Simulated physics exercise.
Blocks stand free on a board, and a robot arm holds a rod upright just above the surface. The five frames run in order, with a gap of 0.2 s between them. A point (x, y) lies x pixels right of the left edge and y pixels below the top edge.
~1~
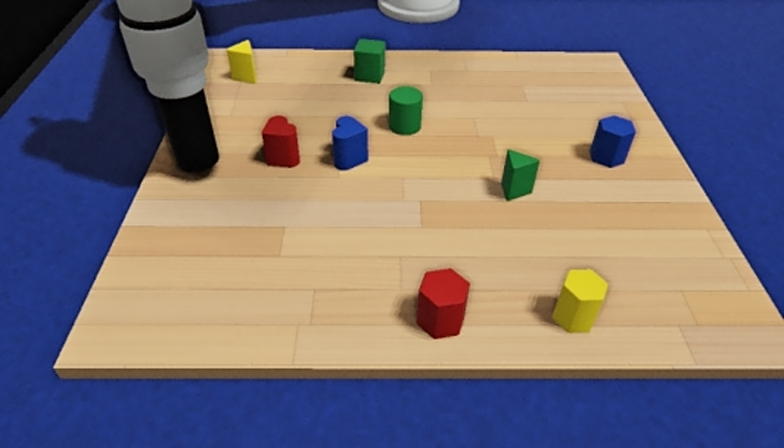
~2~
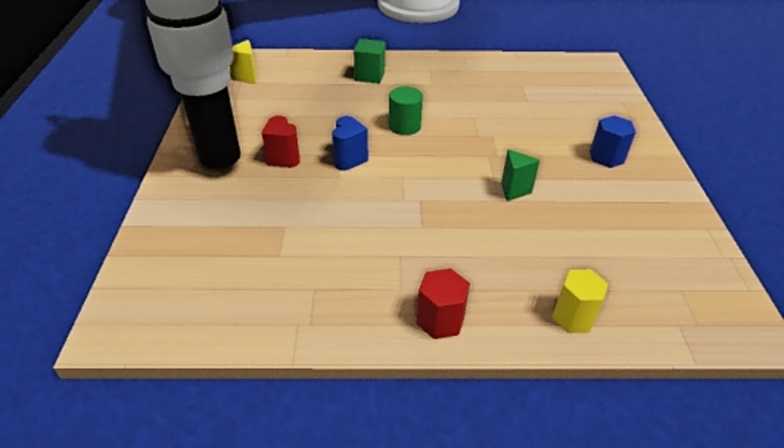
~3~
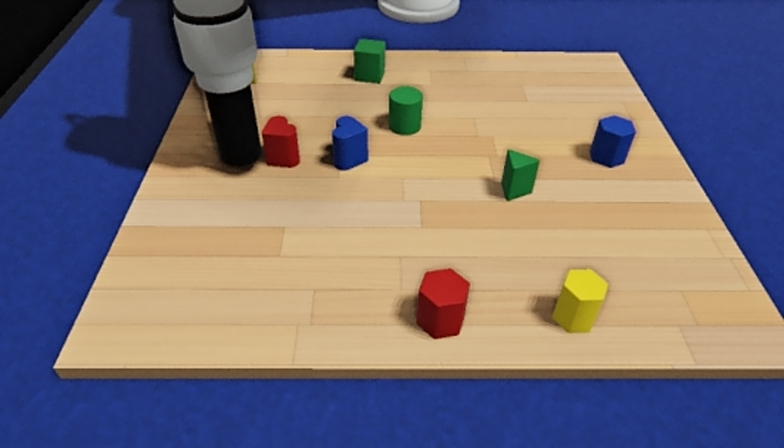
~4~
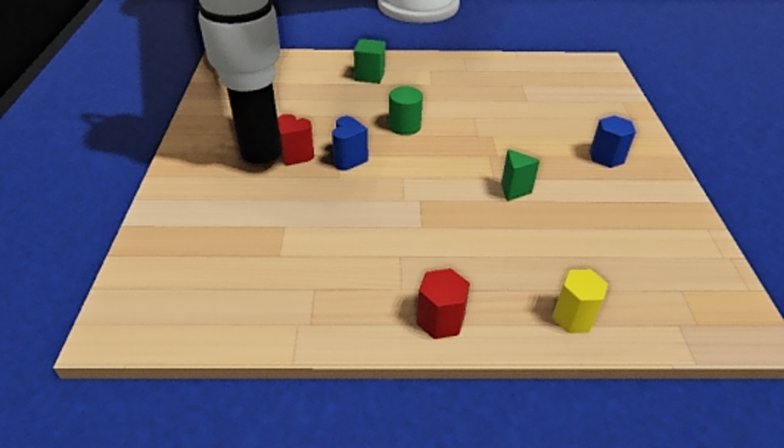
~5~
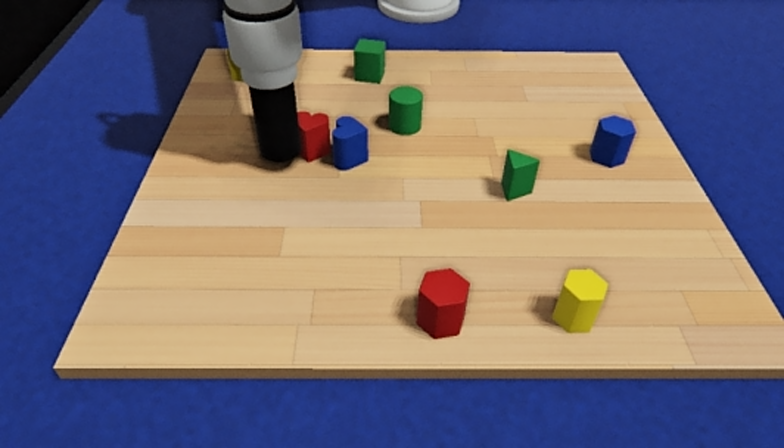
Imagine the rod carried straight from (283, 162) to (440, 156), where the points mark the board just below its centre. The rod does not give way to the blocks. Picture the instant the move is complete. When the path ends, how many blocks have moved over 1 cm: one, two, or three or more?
The number is two.
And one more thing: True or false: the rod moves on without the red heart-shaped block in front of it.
This is true.
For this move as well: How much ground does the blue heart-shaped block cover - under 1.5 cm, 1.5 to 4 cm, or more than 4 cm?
Band: Over 4 cm.
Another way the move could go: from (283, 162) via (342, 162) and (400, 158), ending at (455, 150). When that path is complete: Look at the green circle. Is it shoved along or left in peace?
It is still where it was.
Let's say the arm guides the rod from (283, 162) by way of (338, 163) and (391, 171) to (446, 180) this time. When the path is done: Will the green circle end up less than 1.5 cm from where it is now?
Yes, it checks out.
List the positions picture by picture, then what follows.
The first picture shows lower end of the rod at (198, 160), tops of blocks, red heart-shaped block at (279, 126), blue heart-shaped block at (348, 126), green circle at (406, 94).
The second picture shows rod at (220, 157), blocks as before.
The third picture shows rod at (241, 154), blocks as before.
The fourth picture shows rod at (261, 152), red heart-shaped block at (292, 123).
The fifth picture shows rod at (281, 150), red heart-shaped block at (310, 119), blue heart-shaped block at (348, 126), green circle at (406, 94).
The first path, step by step. One third of the way, rod at (335, 149); red heart-shaped block at (346, 109), turned 50° anticlockwise; blue heart-shaped block at (373, 124).
Two thirds of the way, rod at (390, 147); red heart-shaped block at (348, 108), turned 60° anticlockwise; blue heart-shaped block at (417, 115), turned 40° anticlockwise.
At the end, rod at (441, 144); red heart-shaped block at (348, 108), turned 60° anticlockwise; blue heart-shaped block at (458, 108), turned 70° anticlockwise; green circle not moved.
